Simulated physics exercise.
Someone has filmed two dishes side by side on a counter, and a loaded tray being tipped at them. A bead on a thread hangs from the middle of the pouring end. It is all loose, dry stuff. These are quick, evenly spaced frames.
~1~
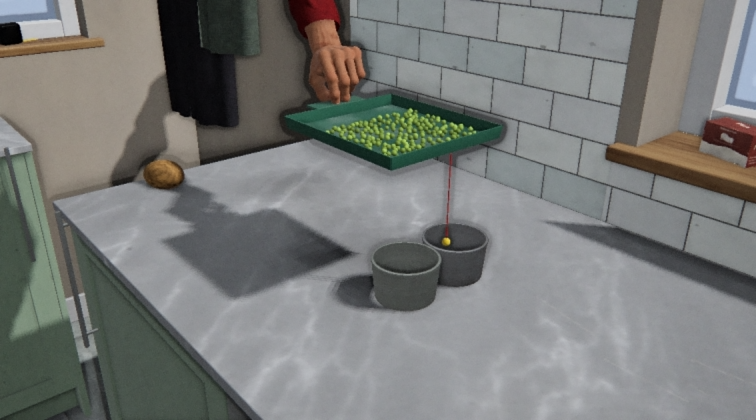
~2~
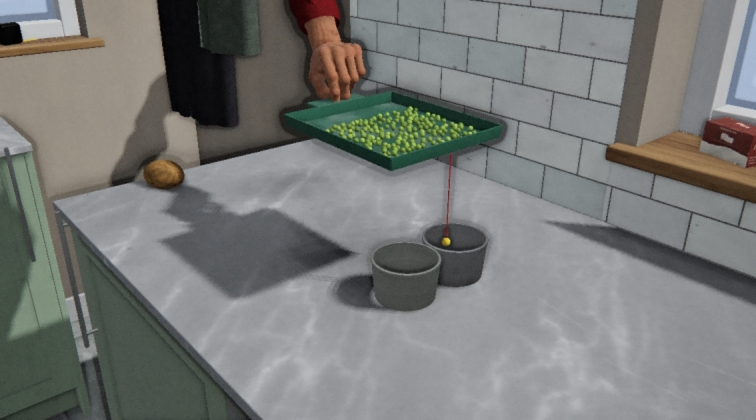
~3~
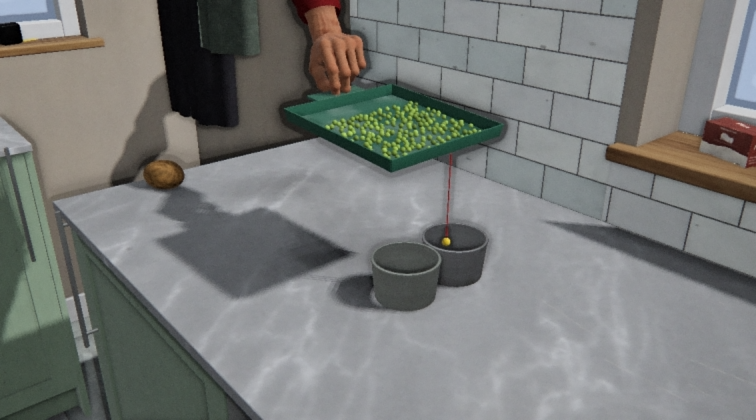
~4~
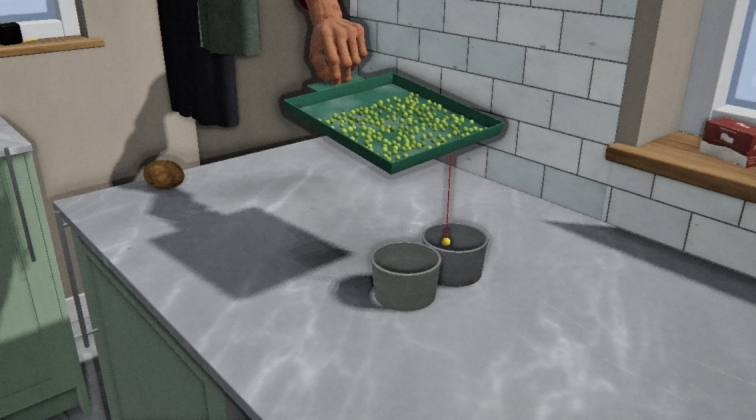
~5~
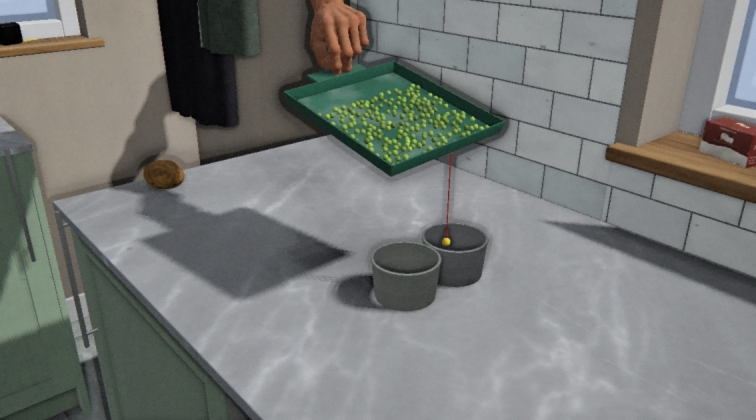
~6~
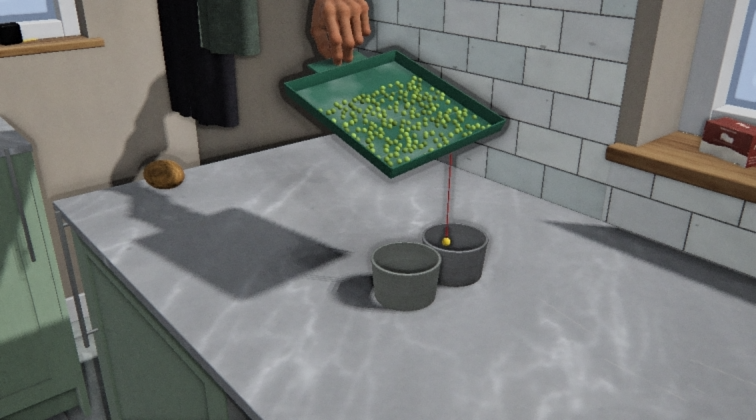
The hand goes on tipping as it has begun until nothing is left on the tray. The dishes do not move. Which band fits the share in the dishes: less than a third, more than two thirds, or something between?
They take under a third between them.
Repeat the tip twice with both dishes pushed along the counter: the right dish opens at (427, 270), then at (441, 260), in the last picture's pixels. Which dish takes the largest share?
The first try: Right. The second: The dish on the left.
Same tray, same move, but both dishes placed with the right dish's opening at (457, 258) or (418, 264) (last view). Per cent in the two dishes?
About 90 and 70 per cent.
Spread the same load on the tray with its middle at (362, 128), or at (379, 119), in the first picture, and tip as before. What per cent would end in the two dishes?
Near 10 % and 20 %.
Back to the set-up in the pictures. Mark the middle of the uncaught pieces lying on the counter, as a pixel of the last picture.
Roughly at (428, 338).
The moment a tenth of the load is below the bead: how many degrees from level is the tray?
Near 105 degrees.
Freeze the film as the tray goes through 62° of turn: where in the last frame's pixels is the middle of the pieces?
At about (420, 144).
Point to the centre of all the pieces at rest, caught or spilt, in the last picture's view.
Roughly at (426, 325).
Just after the last frame, tray tipped steeply; almost all on the tray; just a few outside both; just a few in the air.
A moment on, tray tipped past a quarter turn; the larger part on the tray; just a few in the left dish; about a tenth outside both; about a tenth in the air.
Further on, tray tipped past a quarter turn; roughly a quarter in the left dish; the larger part outside both.
When it is over, tray tipped past a quarter turn; roughly a quarter in the left dish; not one in the right dish; the larger part outside both.
